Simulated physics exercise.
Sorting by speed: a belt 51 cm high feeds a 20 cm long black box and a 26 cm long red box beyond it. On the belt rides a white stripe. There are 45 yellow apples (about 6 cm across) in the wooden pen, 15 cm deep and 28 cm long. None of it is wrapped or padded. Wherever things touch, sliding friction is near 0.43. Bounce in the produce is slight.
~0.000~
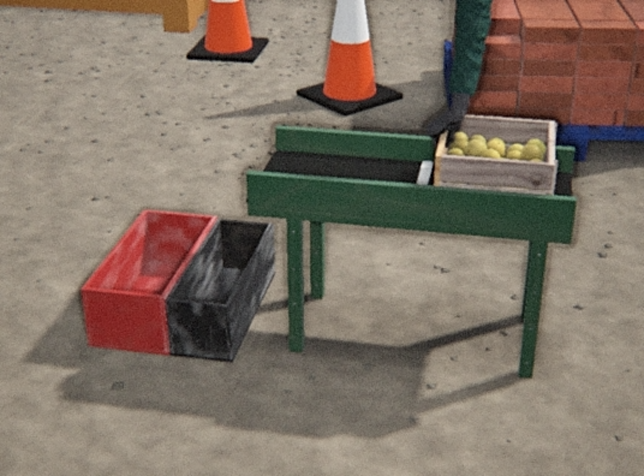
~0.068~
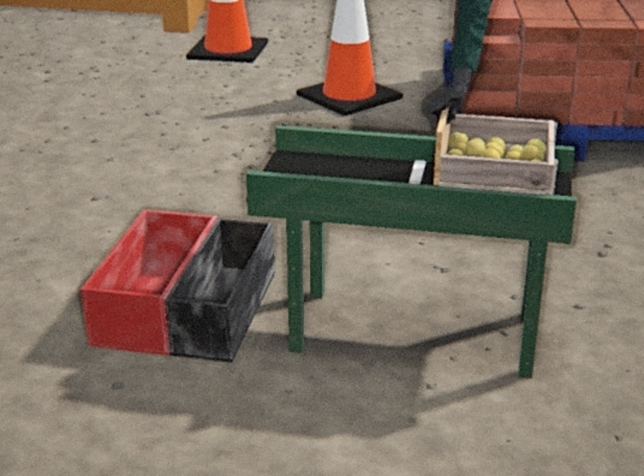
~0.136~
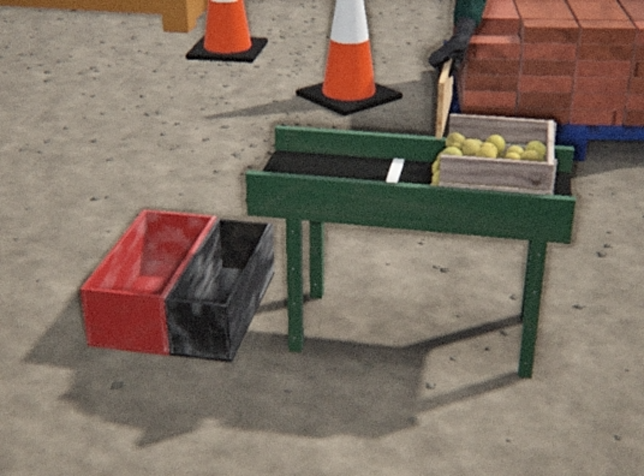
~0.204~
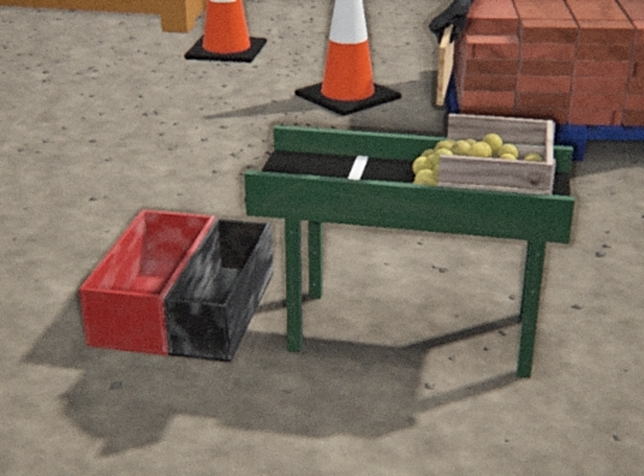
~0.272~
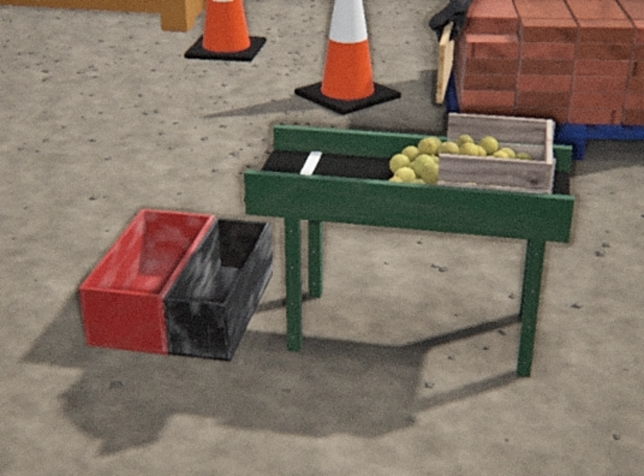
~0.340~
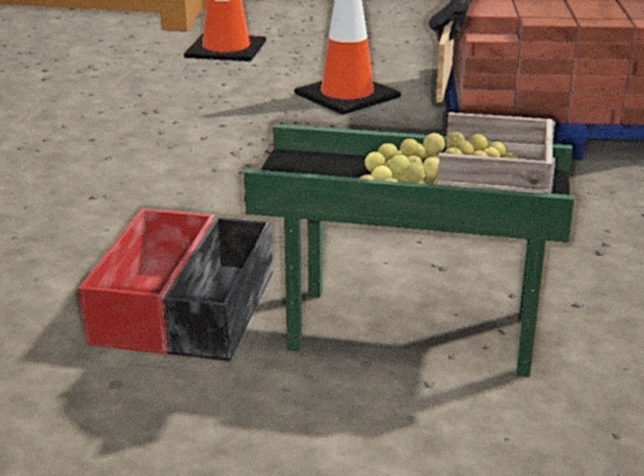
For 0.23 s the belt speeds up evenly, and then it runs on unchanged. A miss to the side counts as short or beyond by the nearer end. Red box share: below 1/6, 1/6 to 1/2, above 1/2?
Above 1/2.
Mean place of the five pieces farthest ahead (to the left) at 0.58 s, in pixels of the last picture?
Centre approx. at (277, 160) px.
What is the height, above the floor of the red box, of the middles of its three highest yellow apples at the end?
Around 8 centimetres.
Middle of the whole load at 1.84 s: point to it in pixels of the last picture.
Around (154, 290).
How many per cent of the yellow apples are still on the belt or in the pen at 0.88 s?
That would be about 40 per cent.
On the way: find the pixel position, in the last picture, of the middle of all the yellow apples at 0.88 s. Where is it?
At about (236, 163).
After 0.58 s, 7 still in the wooden pen and 38 on the belt.
After 0.88 s, 5 in the red box, 18 on the belt and 22 in the air.
After 1.30 s, 41 in the red box, 2 on the belt and 2 in the air.
When it is over (at 1.84 s), 3 in the black box and 42 in the red box. Asked share, 42 of 45, 93 per cent.
